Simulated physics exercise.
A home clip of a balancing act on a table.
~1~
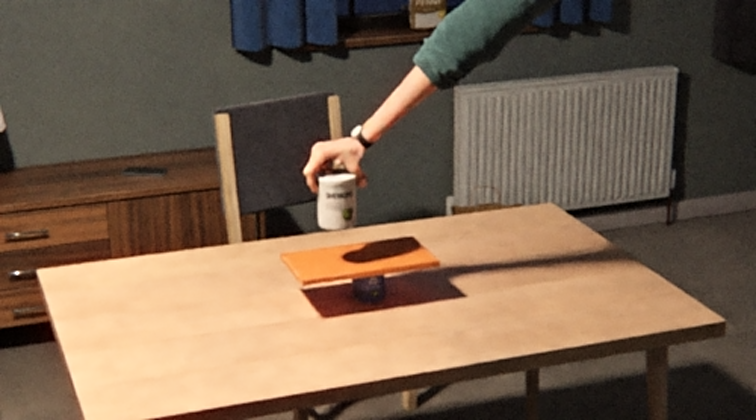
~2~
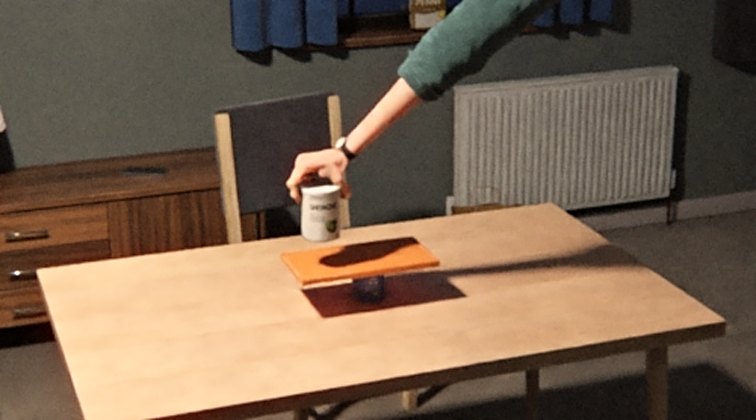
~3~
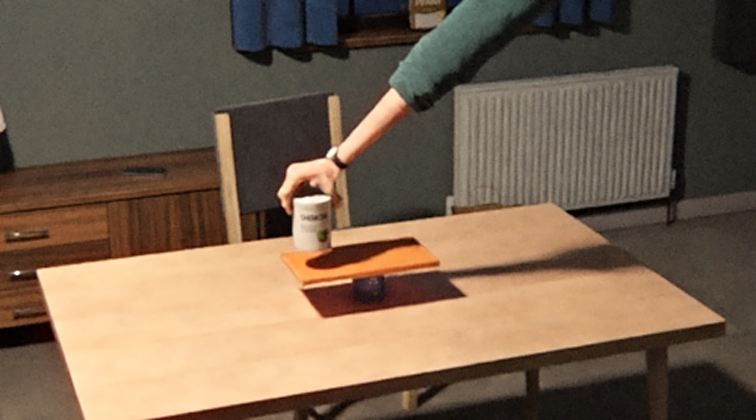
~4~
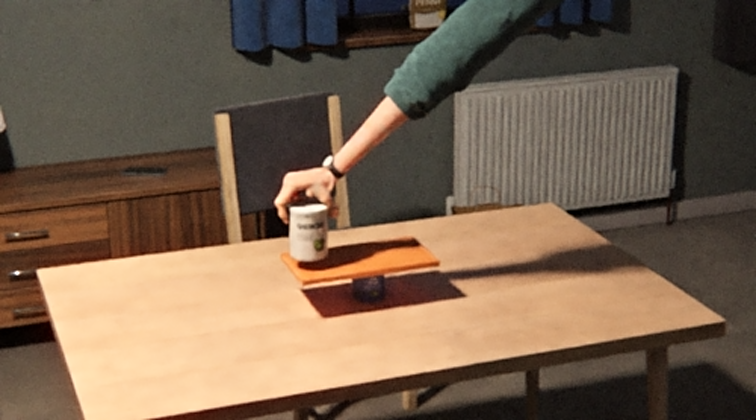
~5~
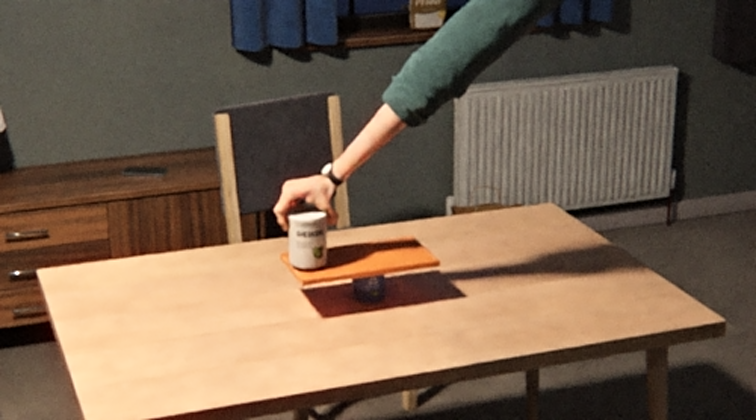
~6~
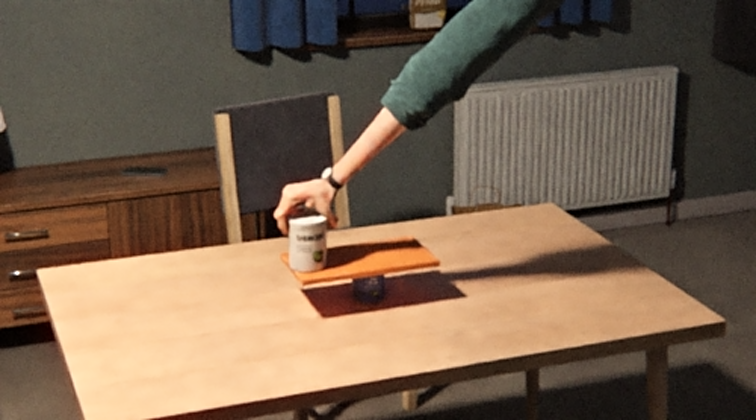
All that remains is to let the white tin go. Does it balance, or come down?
In the end the stack comes apart.
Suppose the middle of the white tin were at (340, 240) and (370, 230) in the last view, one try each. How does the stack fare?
First try: It comes apart; second try: It holds.
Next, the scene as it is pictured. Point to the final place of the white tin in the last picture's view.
Near (265, 291).
Then, 0.20 s after the last picture, white tin tipped 12° from how it was near (303, 252); orange lid tipped 12° from how it was.
Then, 0.30 s after the last picture, white tin now fallen; orange lid tipped 40° from how it was.
Then, 0.40 s after the last picture, orange lid tipped 38° from how it was.
Then, 1.20 s after the last picture, orange lid tipped 32° from how it was.
At rest, fallen, white tin; left askew, orange lid; blue tin in place. Seen from the same camera at the end, white tin near (265, 291). The stack gives way.
